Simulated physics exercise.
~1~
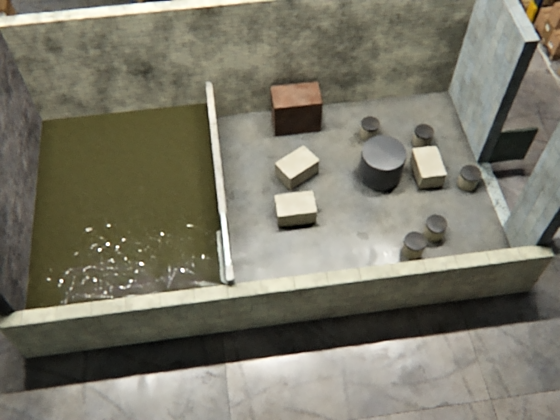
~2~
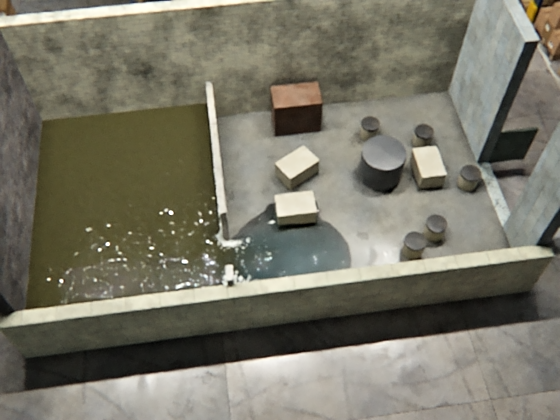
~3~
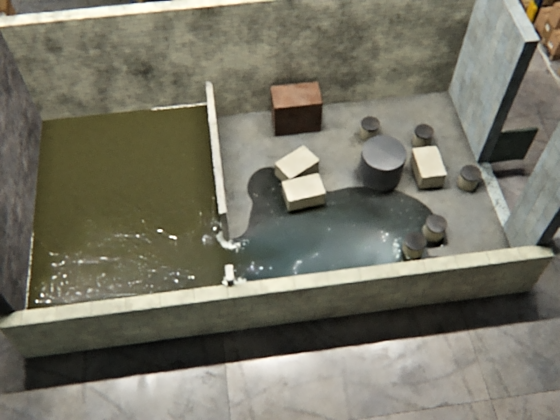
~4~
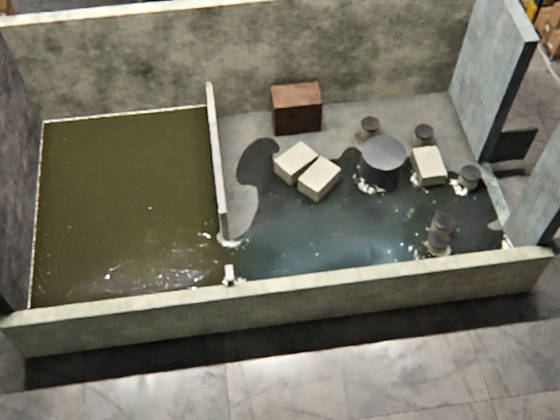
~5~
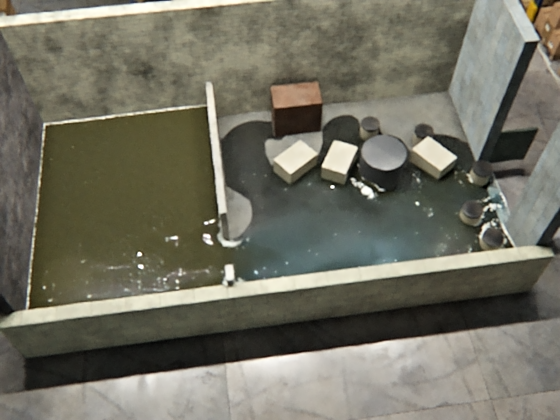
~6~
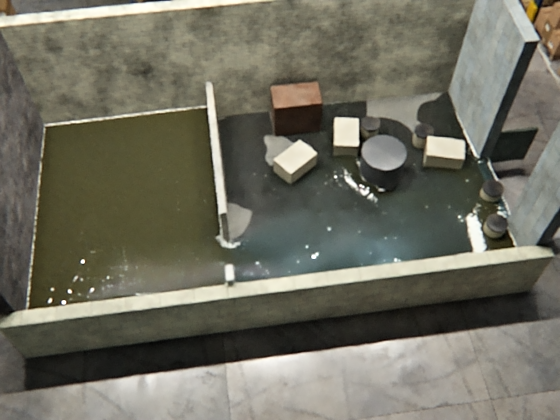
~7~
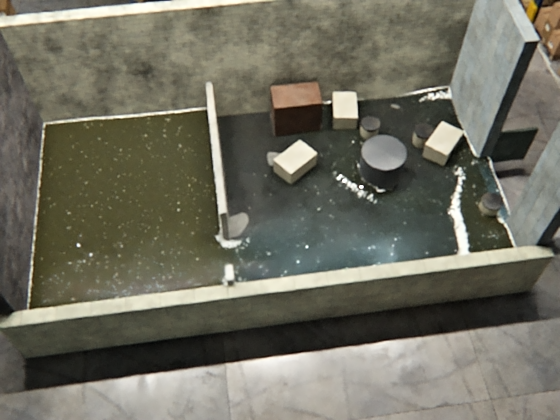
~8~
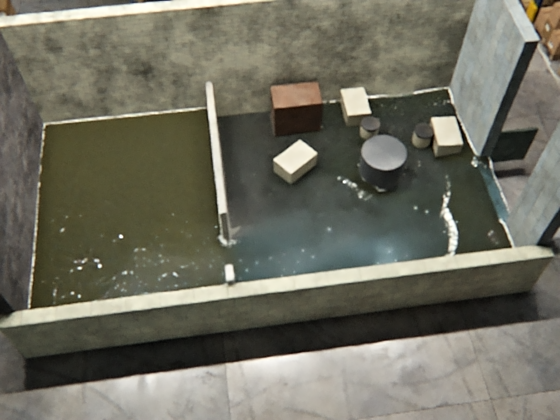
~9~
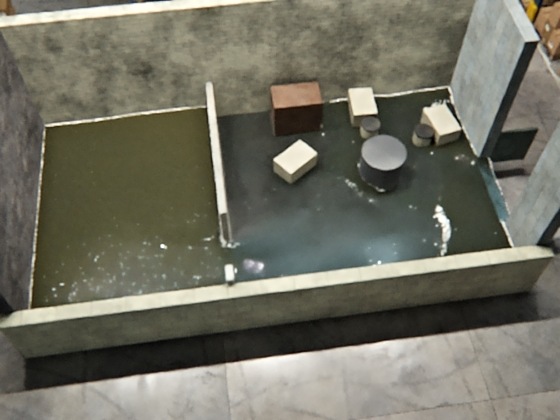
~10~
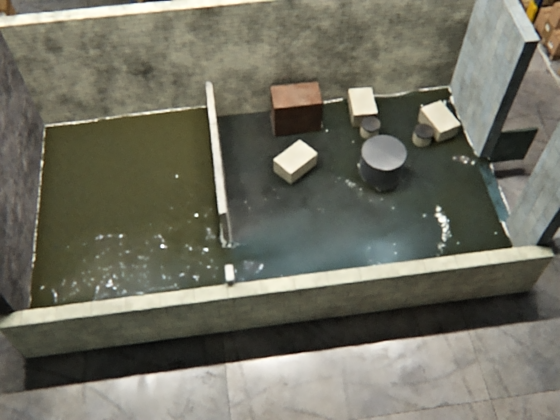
The clip opens on a walled space seen from above, with murky olive water filling the left room while pale crates, small grey pails, a brown box and a large drum stand on the dry right floor. The door at the near end of the dividing wall gives way, and water fans out across the floor. One pale crate slides toward the back wall, while three pails drift right and disappear one after another by the opening there. Water covers both rooms at the end, with the remaining pails and crates settled upright, and the brown box and drum unmoved.
